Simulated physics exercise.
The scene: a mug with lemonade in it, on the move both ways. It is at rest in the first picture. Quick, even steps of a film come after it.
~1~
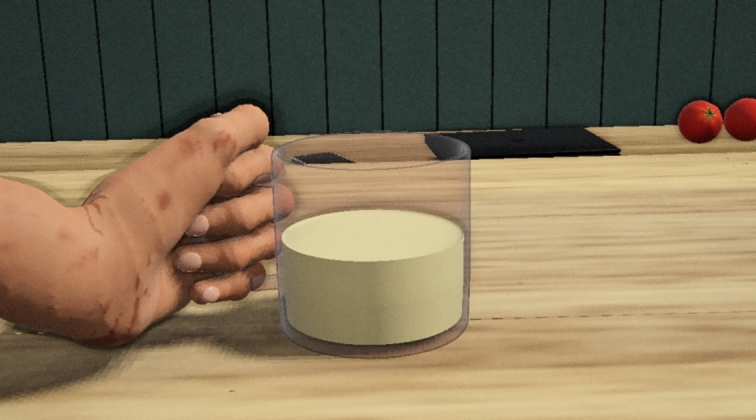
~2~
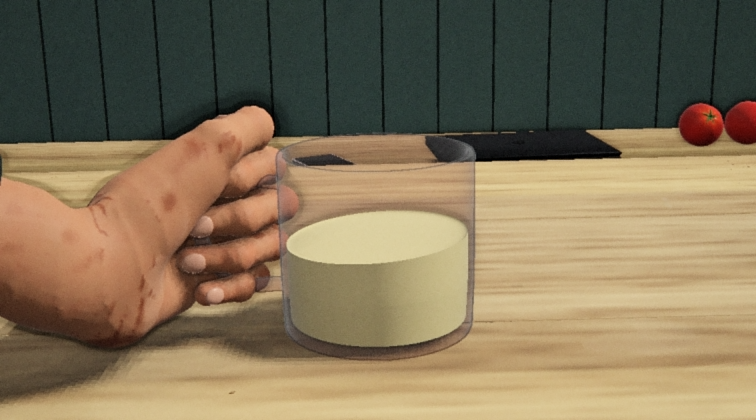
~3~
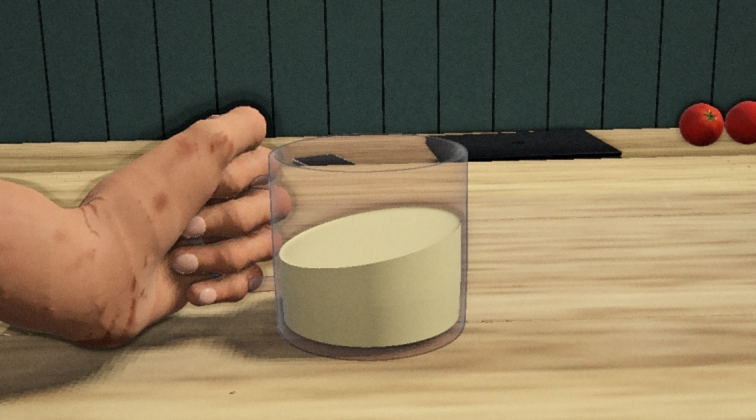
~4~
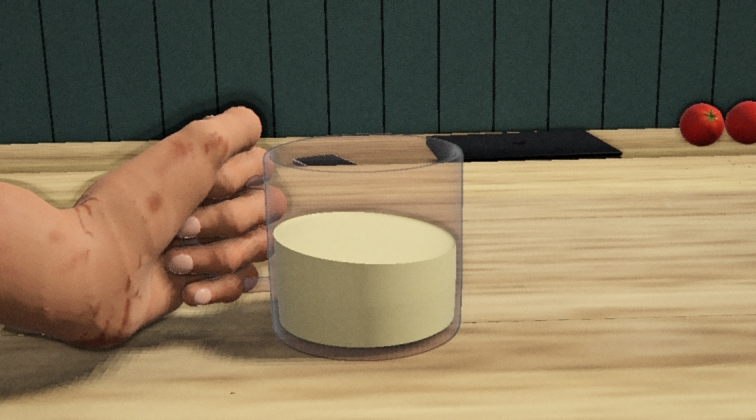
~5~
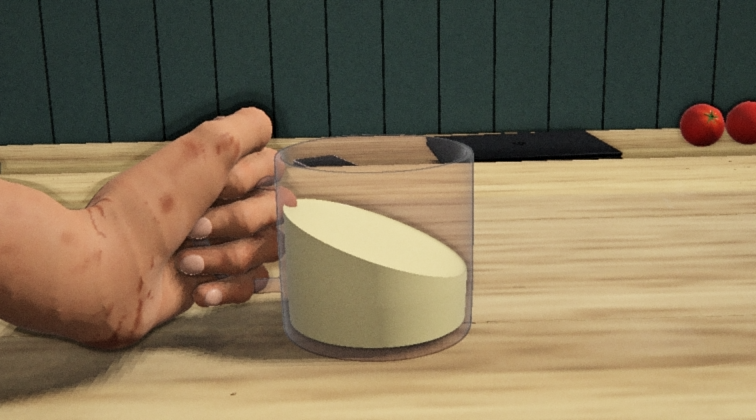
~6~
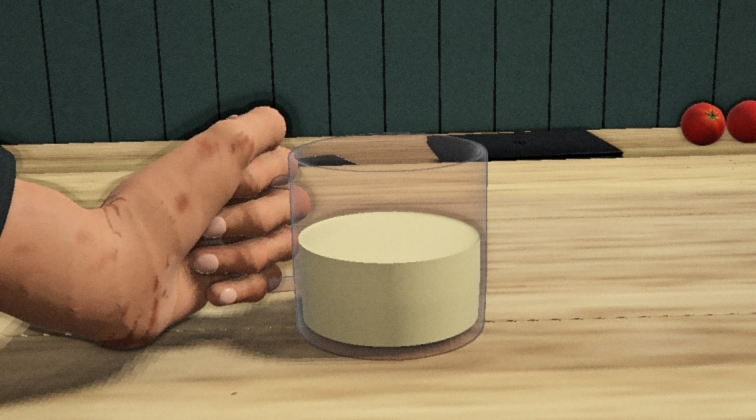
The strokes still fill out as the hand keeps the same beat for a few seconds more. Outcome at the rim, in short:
Overflow.
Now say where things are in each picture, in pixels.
Mug (373, 231) about half full; at rest, in the first picture.
Mug about half full, surface at (377, 237); surface a little higher on the right, in the second picture.
Mug (369, 234) about half full; surface clearly higher on the right, in the third picture.
Mug about half full, surface at (364, 238); surface a little higher on the left, in the fourth picture.
Mug (376, 234) about half full; surface much higher on the left, in the fifth picture.
Mug about half full, surface at (389, 237); surface about level, in the sixth picture.
Shortly, the highest wave so far goes over the rim.
At the finish, the highest wave so far goes over the rim; some is on the top.
